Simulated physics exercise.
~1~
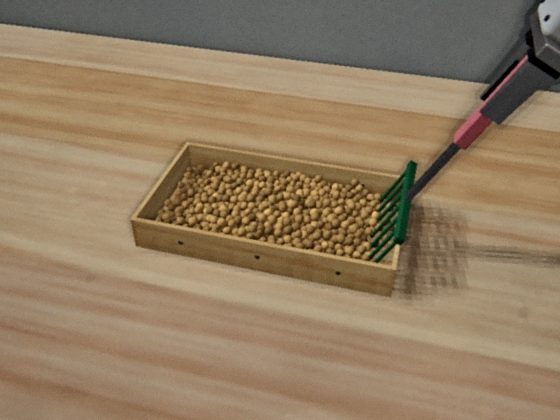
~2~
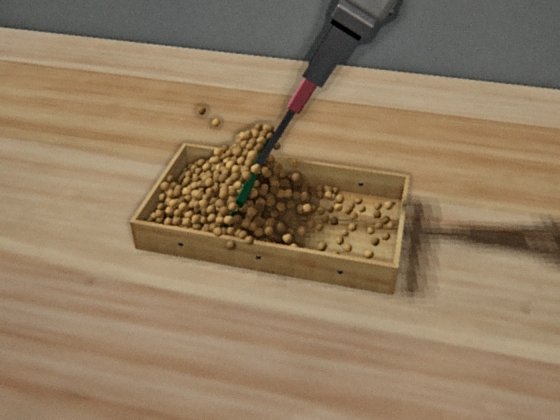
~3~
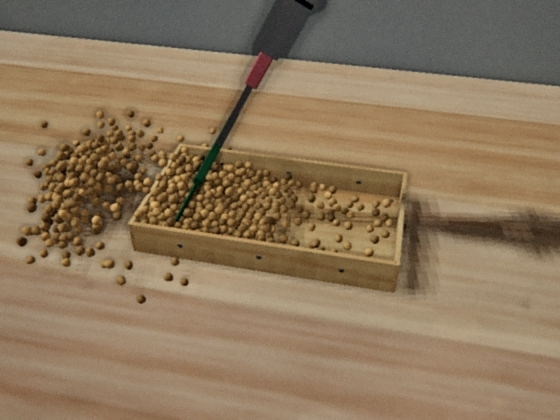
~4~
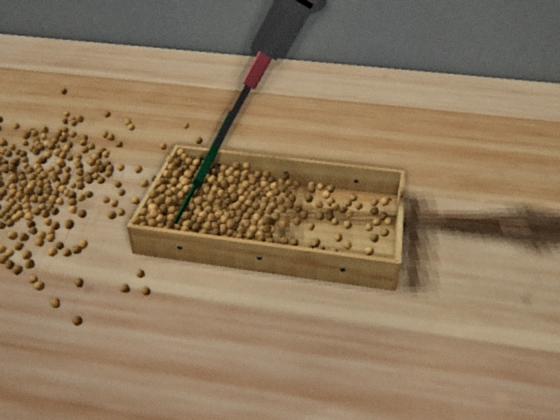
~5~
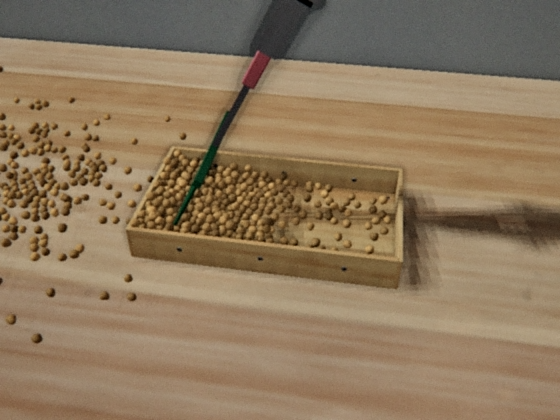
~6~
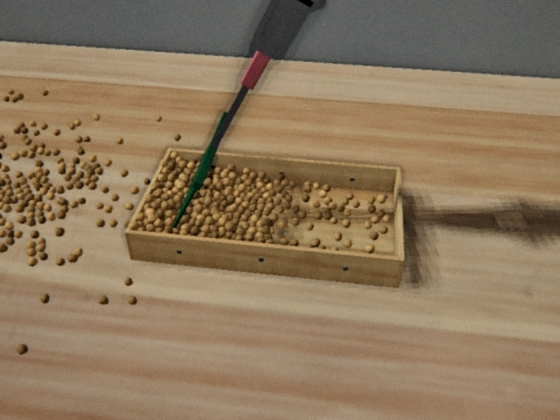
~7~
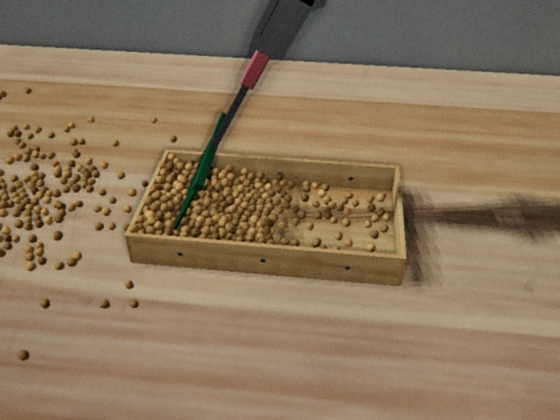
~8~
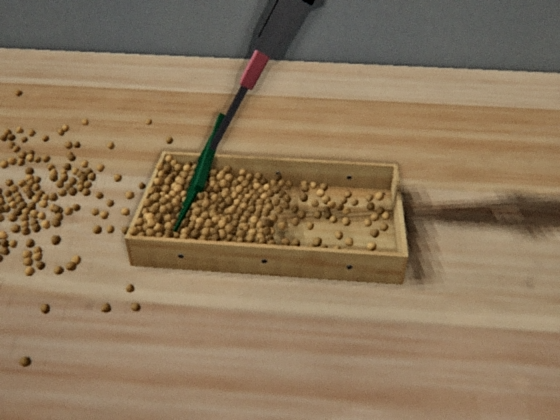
The video shows a robot arm dragging a green comb leftward through a wooden trough of dried chickpeas, heaping them up and spilling many over the left end onto the table, where they scatter; the comb then stays still, with many chickpeas left in the trough.
